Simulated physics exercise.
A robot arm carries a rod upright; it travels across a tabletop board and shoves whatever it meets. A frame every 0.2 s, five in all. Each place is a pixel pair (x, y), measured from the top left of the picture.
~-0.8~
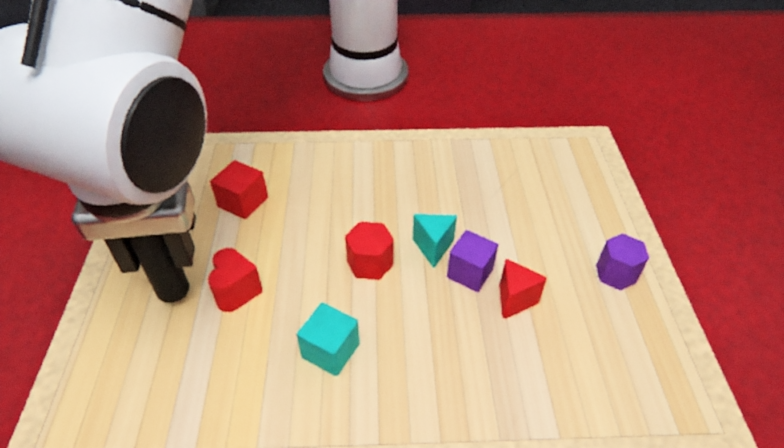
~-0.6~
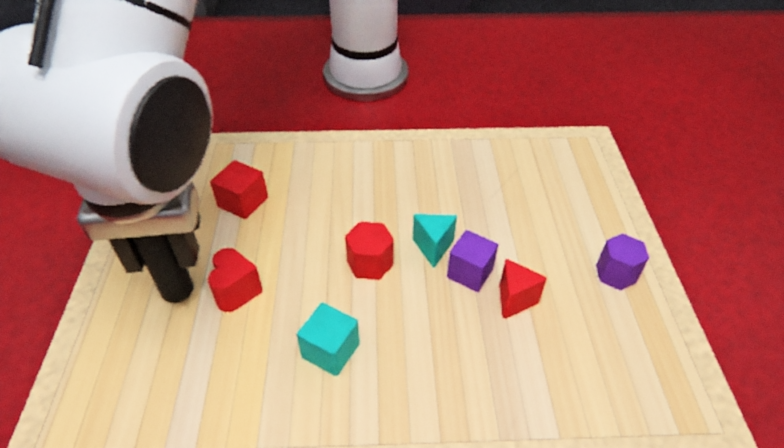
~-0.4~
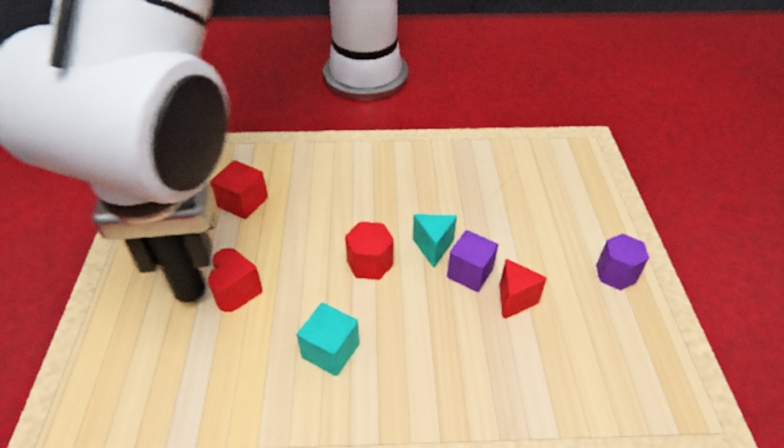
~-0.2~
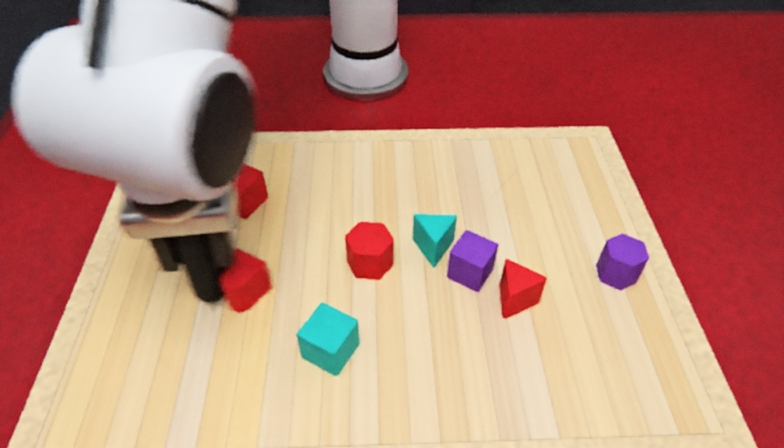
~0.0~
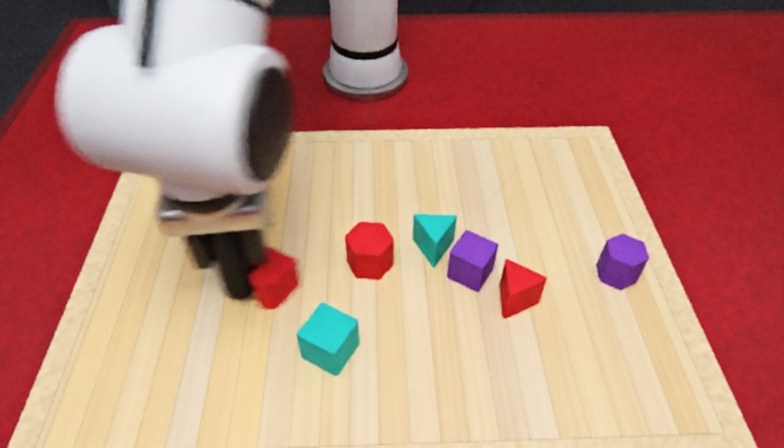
On a wooden board, a robot arm moves right and pushes a red heart block rightward.
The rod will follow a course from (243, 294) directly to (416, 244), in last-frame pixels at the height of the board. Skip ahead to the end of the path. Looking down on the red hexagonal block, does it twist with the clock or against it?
From overhead, the rotation is counterclockwise.
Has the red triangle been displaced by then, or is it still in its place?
Here's my answer: The red triangle remains in position.
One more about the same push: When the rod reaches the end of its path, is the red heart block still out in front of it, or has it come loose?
It ends up beside or behind the rod.
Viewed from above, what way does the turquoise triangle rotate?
Viewed from above, counterclockwise.
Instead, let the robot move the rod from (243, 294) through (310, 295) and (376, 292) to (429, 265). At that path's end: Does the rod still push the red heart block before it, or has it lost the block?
At the end of the path, the rod is still pushing the red heart block ahead of it.
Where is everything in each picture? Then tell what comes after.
The first frame shows rod tip at (174, 291); block tops, red heart block at (229, 267); red hexagonal block at (369, 238); turquoise triangle at (436, 223); purple square block at (474, 248); red triangle at (521, 277).
The second frame shows rod at (178, 291); blocks unchanged.
The third frame shows rod at (190, 291); blocks unchanged.
The fourth frame shows rod at (212, 290); red heart block at (239, 267).
The fifth frame shows rod at (241, 288); red heart block at (269, 264); red hexagonal block at (369, 238); turquoise triangle at (436, 223); purple square block at (474, 248); red triangle at (521, 277).
On the path given first. One third of the way, rod at (303, 270); red heart block at (333, 250); red hexagonal block at (377, 236).
Two thirds of the way, rod at (362, 253); red heart block at (382, 253), turned 60° clockwise; red hexagonal block at (421, 234), turned 75° anticlockwise; turquoise triangle at (449, 219).
At the end, rod at (417, 237); red heart block at (387, 256), turned 80° clockwise; red hexagonal block at (448, 236), turned 60° anticlockwise; turquoise triangle at (469, 214), turned 20° anticlockwise; purple square block at (486, 252); red triangle in place.
